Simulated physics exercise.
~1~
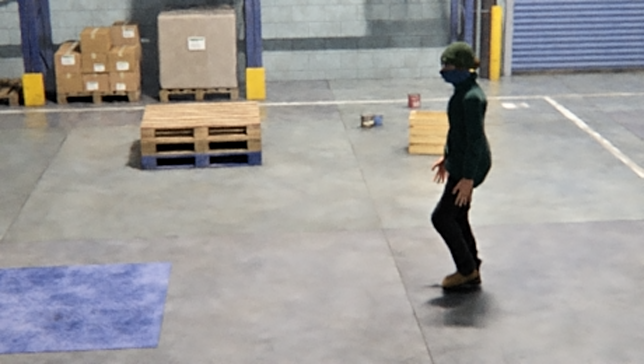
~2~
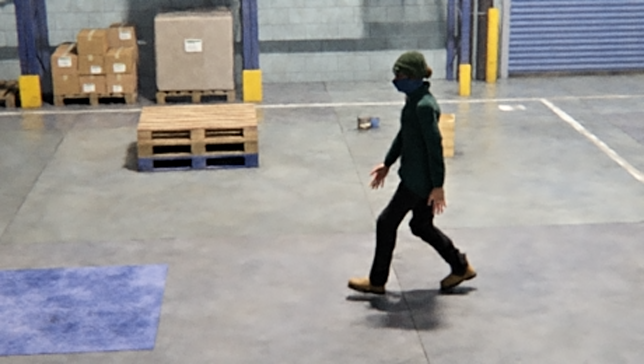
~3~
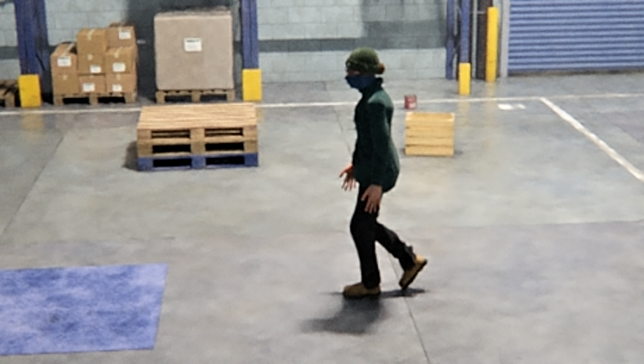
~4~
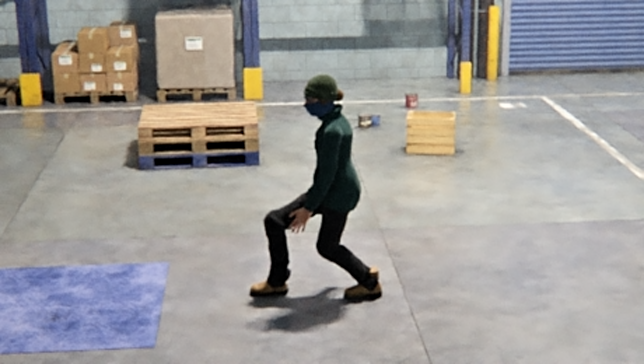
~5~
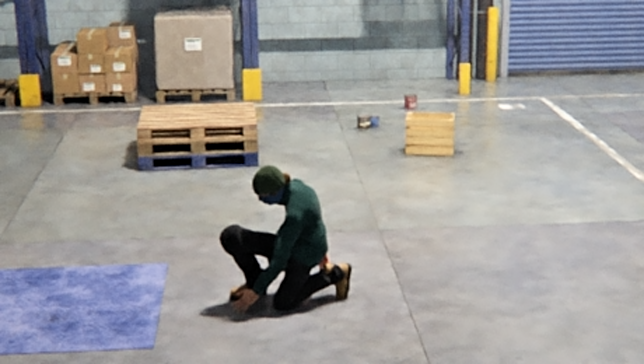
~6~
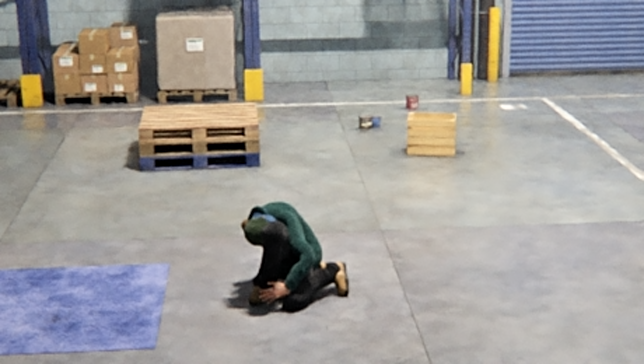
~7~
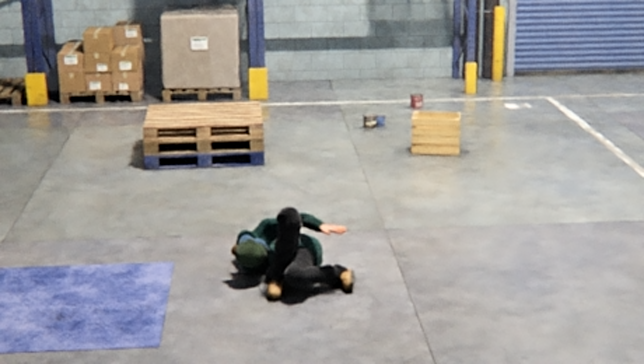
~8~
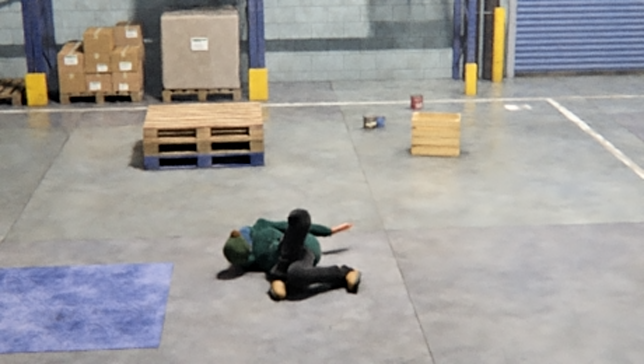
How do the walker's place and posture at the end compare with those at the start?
At the start the walker is upright on the right side of the floor, near the small wooden crate. By the end the walker is lying on the floor farther left and lower in view, just short of the blue mat.
A walker moves left, sinks to the knees and ends lying short of the blue mat.
